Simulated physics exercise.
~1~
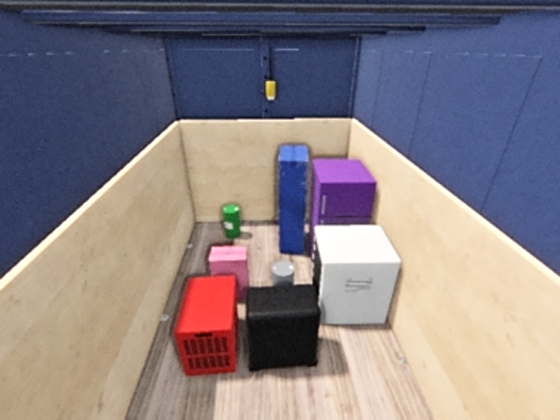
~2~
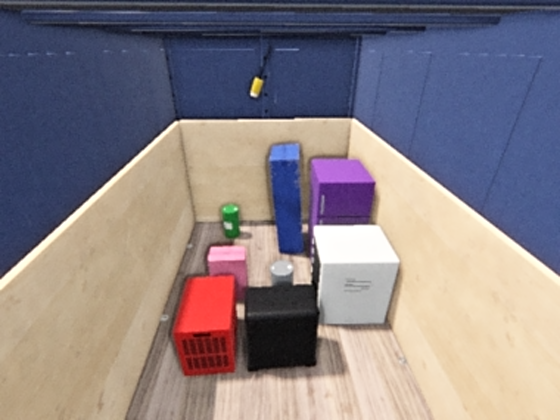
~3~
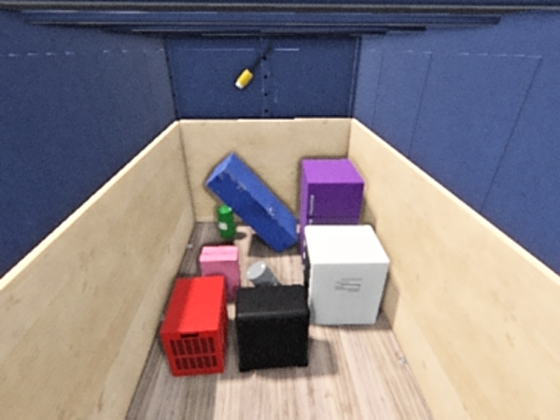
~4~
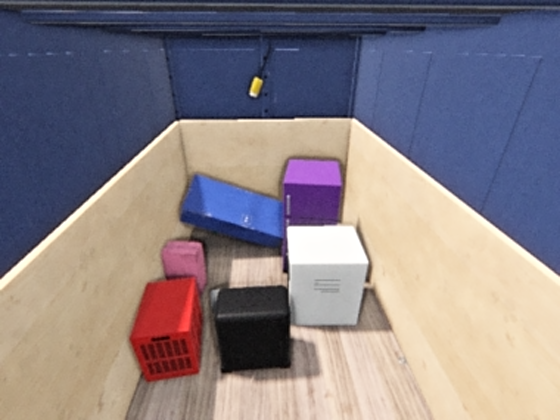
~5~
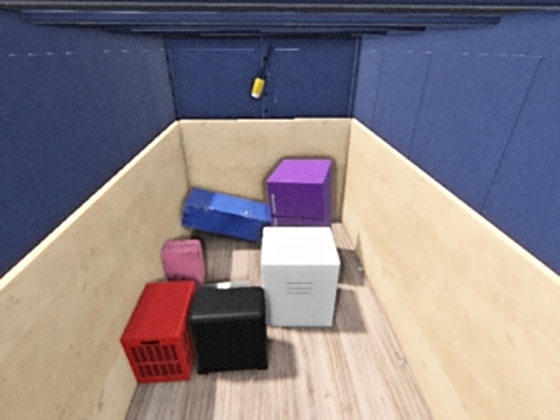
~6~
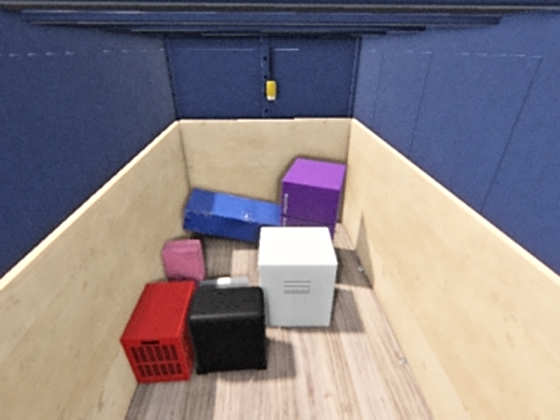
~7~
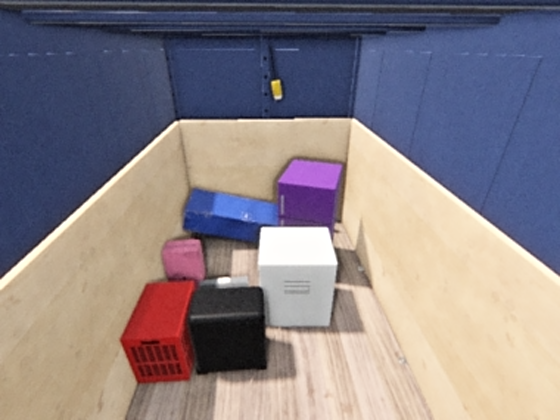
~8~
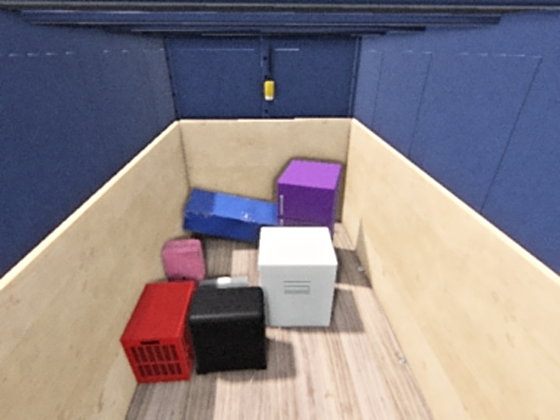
At the start, a tall blue box, a purple appliance, a white appliance, a red chest, a black case, a pink box and two small canisters stand upright in a van's load bay, beneath a hanging yellow lamp. The lamp swings left and the blue box begins to tilt left. The blue box then topples toward the green canister, which disappears from view behind it, while the grey canister tips over. The other items slide left without falling, and the purple appliance shifts slightly back right. Finally, the load rests still, with the blue box lying at the back left.
